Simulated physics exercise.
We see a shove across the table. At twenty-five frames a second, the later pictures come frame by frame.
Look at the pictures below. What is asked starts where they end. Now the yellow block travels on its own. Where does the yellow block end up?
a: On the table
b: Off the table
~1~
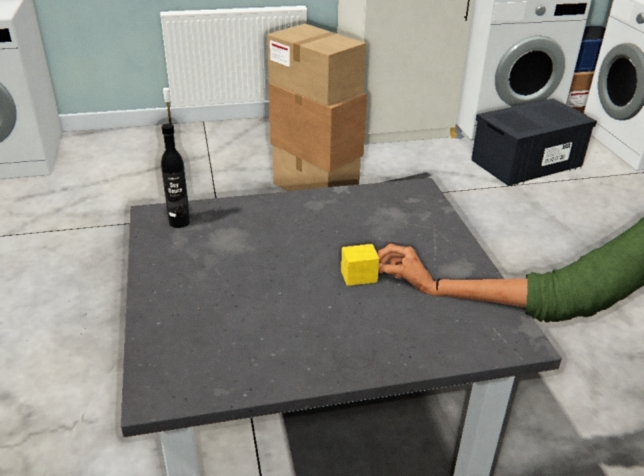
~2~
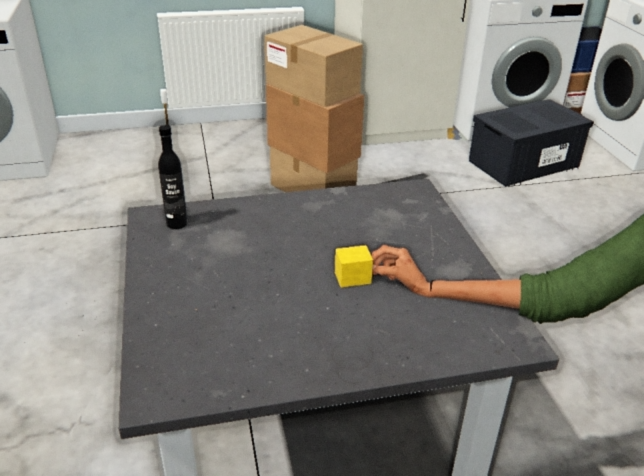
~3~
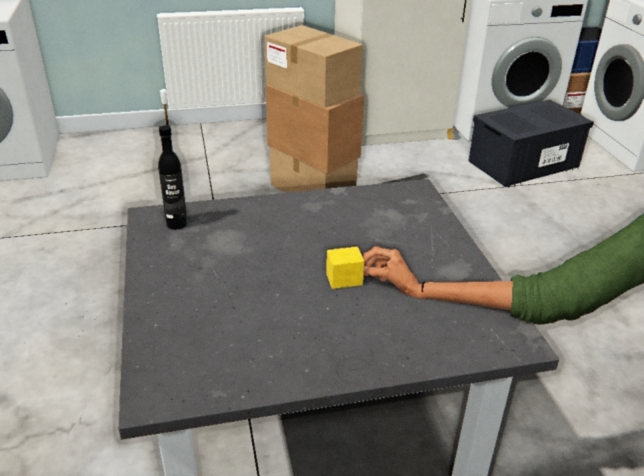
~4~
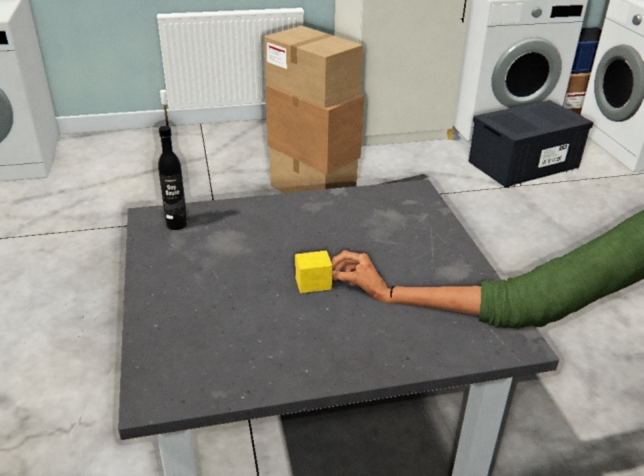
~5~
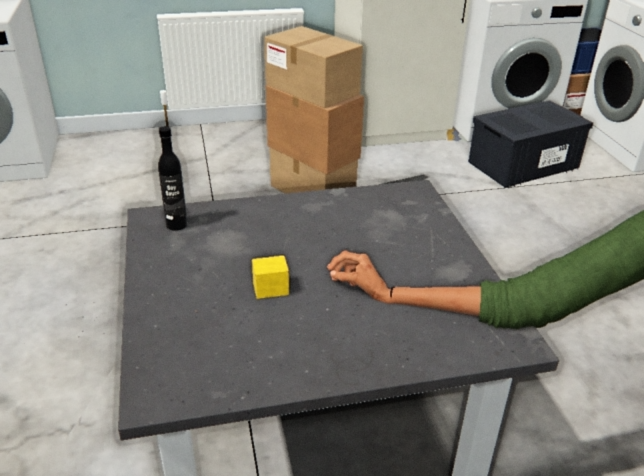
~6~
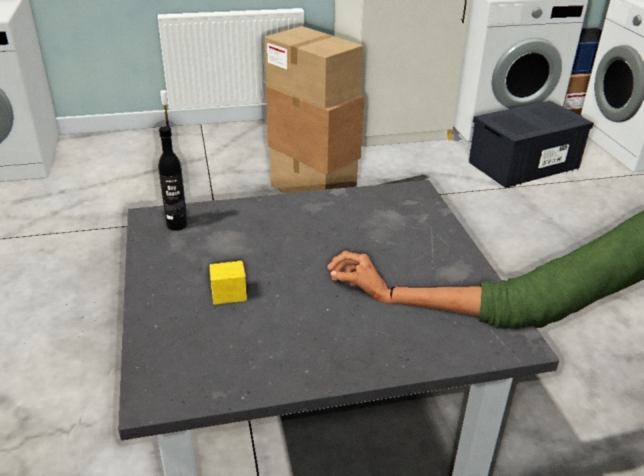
The answer is b.
Then, 0.10 s later than the last frame, yellow block moved well along near (124, 295).
Then, 0.30 s later than the last frame, yellow block now off the table.
Then, 0.50 s later than the last frame, things are still on the move.
Then, 0.70 s later than the last frame, as before.
When it is over, off the table, yellow block.
